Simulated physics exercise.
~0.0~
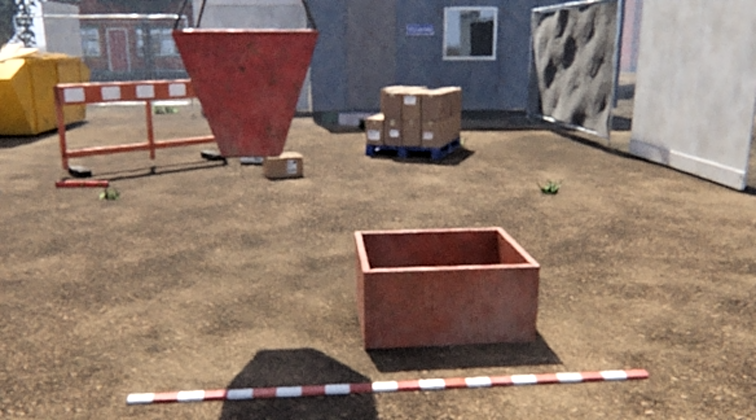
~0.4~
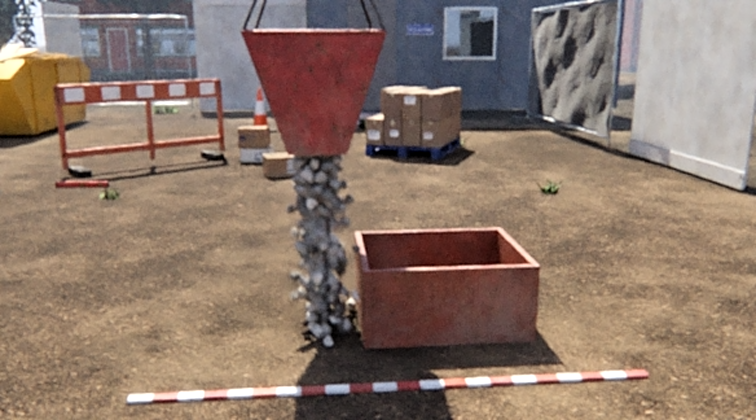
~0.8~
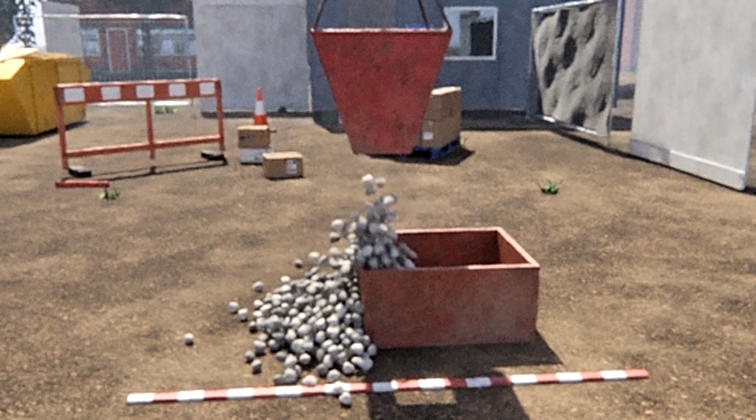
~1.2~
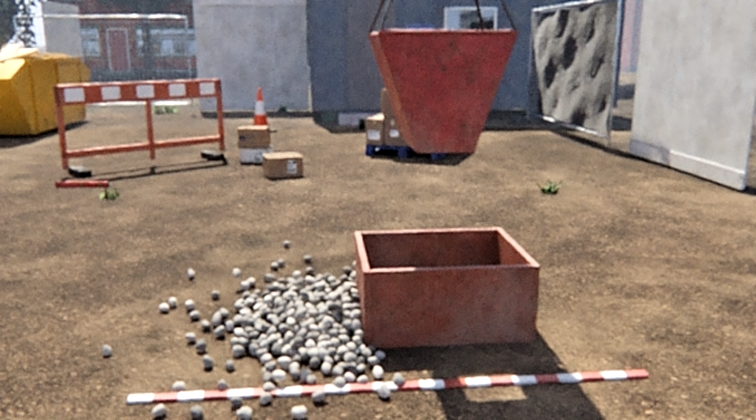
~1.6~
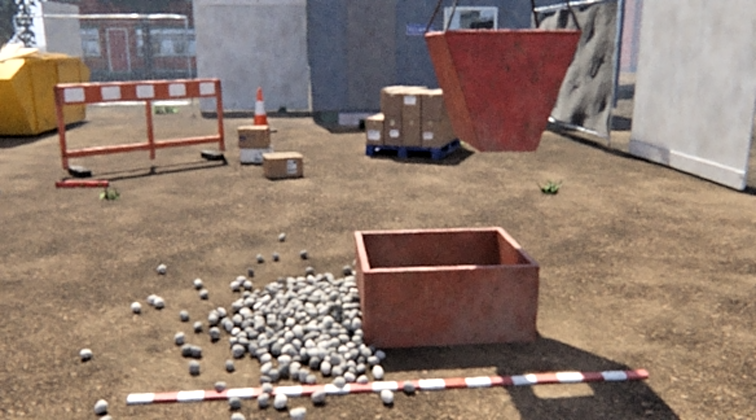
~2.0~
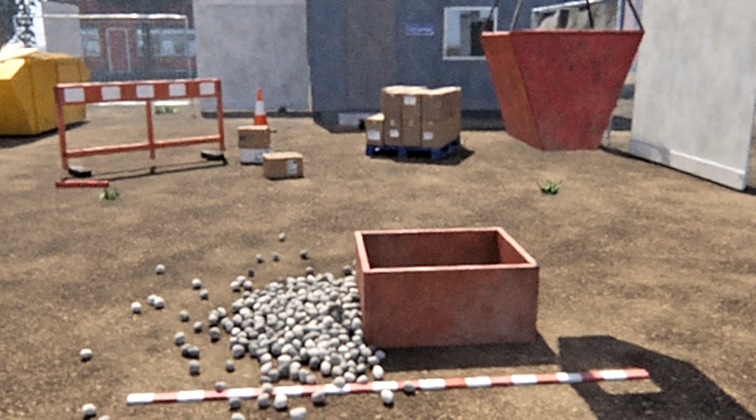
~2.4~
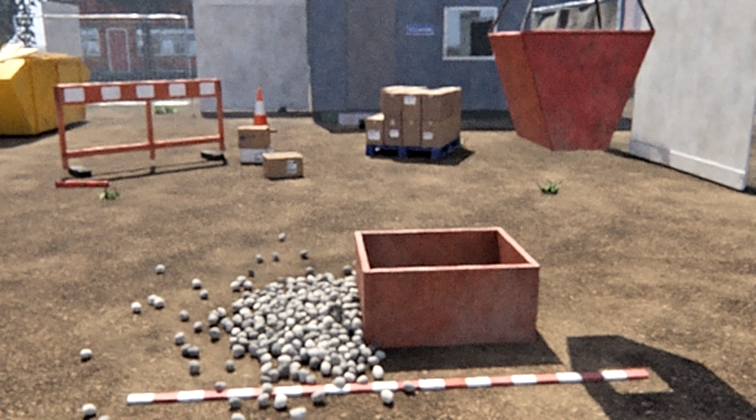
A red skip moves right, dropping grey stones that mostly pile left of the bin.
